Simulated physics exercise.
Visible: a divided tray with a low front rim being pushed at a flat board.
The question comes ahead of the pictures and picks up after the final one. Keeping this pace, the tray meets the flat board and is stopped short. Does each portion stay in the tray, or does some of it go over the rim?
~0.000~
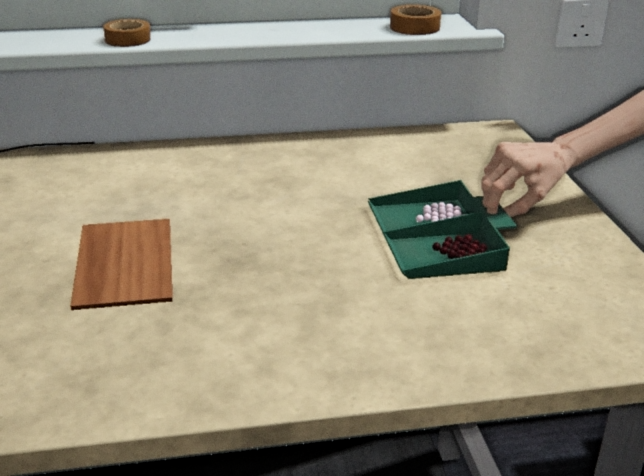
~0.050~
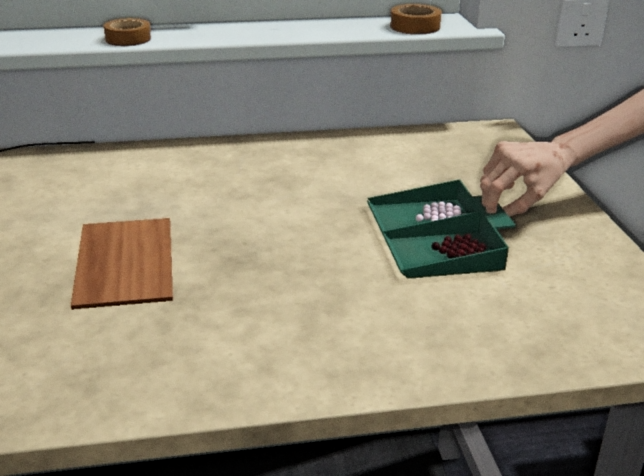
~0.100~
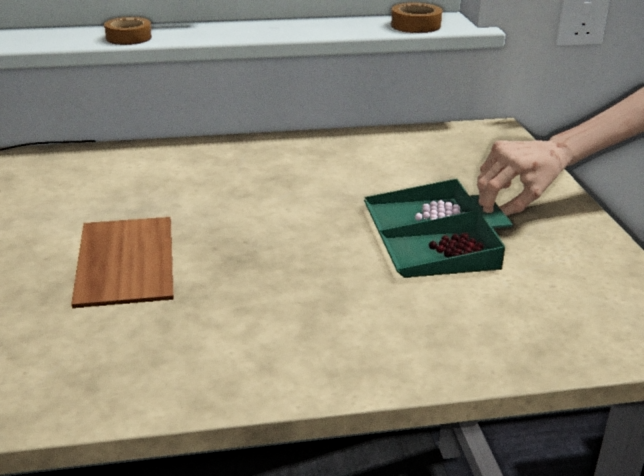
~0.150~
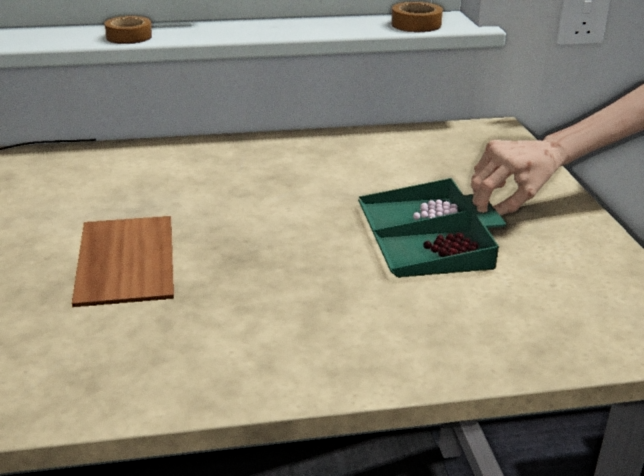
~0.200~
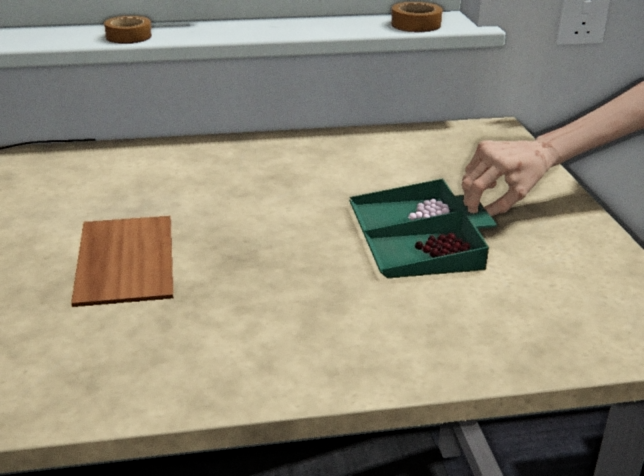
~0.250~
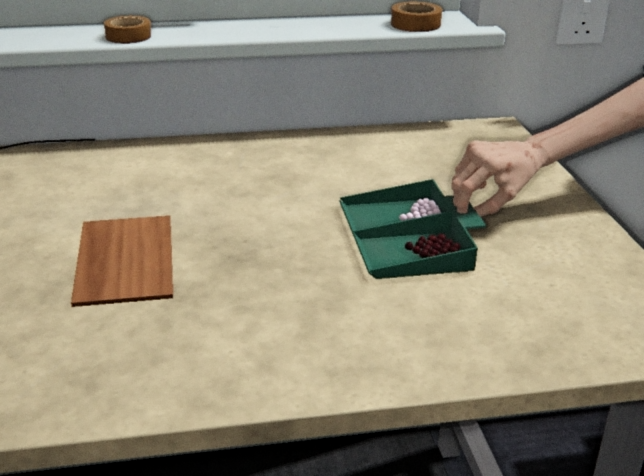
In the end, the nearer portion stays in the tray; the farther portion stays in the tray.
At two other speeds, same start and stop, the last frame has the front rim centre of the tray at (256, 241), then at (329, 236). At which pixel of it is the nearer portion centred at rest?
Lab note: Centre at rest close to (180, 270), then close to (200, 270).
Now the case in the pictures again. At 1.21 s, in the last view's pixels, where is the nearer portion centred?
Estimated centre: (238, 264).
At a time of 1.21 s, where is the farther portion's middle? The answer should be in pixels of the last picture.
At about (241, 229).
Around 0.68 s, tray still sliding, front rim near (269, 240); nearer portion all inside; farther portion all inside.
Around 1.21 s, tray stopped at the flat board; nearer portion all inside, moved towards the front rim; farther portion all inside.
Around 1.42 s, tray stopped at the flat board; nearer portion all inside, moved towards the front rim; farther portion all inside, moved towards the front rim.
Finally (2.2 s), tray stopped at the flat board; nearer portion all inside, moved towards the front rim; farther portion all inside, moved towards the front rim.
